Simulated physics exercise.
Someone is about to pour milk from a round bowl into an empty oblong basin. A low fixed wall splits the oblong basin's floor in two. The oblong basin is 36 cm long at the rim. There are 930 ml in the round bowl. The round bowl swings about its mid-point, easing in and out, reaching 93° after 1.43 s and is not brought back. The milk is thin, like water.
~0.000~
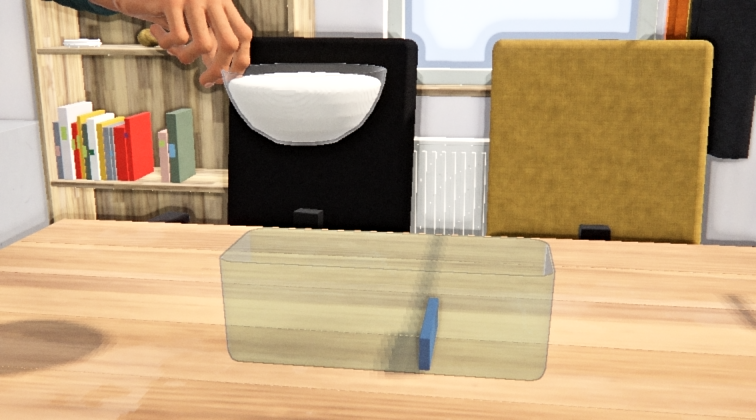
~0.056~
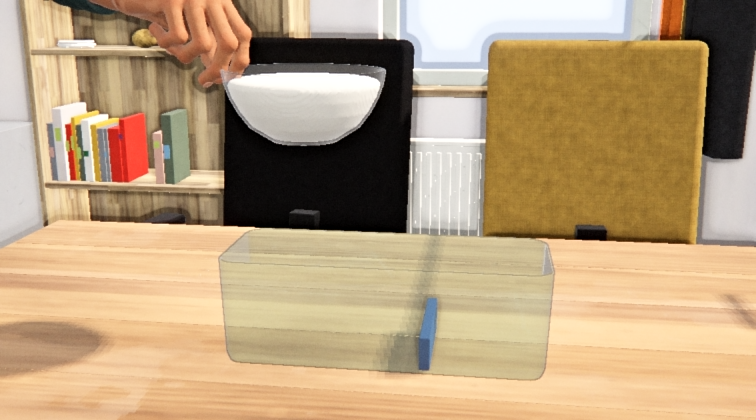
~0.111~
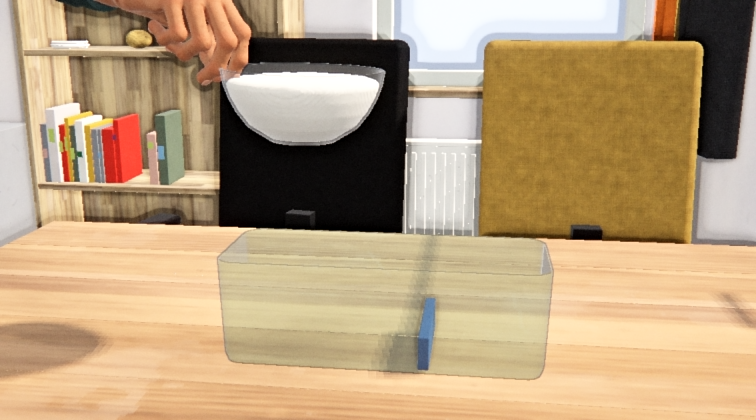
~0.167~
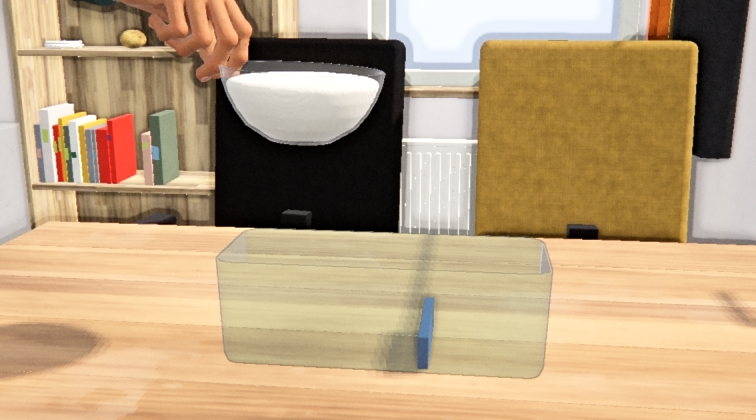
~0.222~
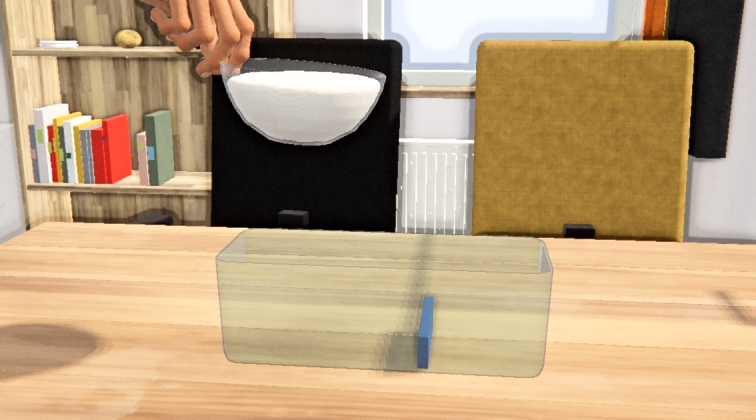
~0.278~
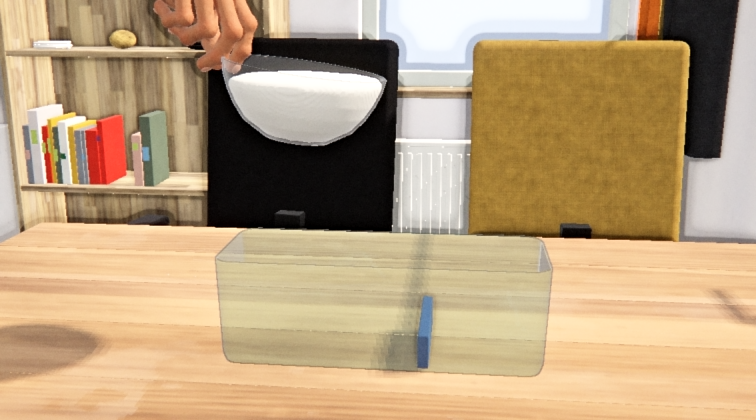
At the start, a hand at the upper left holds a round bowl of milk level above a clear oblong basin with a blue upright piece inside, on a wooden table. The bowl then tilts slightly, its right side dipping, while the background shifts a little to the left.
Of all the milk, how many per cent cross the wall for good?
The far part has some 60 per cent.
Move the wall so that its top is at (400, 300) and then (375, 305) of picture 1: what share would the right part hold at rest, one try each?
In turn about 90 and 95 per cent.
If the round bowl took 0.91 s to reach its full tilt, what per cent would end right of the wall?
In that case some 50 per cent.
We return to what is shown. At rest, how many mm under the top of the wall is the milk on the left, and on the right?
Some 24 mm on the left and 0 mm on the right.
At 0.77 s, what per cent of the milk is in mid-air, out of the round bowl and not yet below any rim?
Some 32 per cent.
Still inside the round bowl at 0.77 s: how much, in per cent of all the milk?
About 50 per cent.
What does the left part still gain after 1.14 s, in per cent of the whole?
Some 22 per cent.
After 0.77 s the tilt is 53° and 51 per cent is still to pour, 2 is left of the wall and 14 right of it.
After 1.14 s the tilt is 84° and 5 per cent is still to pour, 18 is left of the wall and 68 right of it.
After 1.52 s the tilt is 93° and 0 per cent is still to pour, 35 is left of the wall and 64 right of it.
After 1.93 s the tilt is 93° and 0 per cent is still to pour, 37 is left of the wall and 61 right of it.
In the end 39 per cent lies left of the wall, 60 right of it and 1 outside.
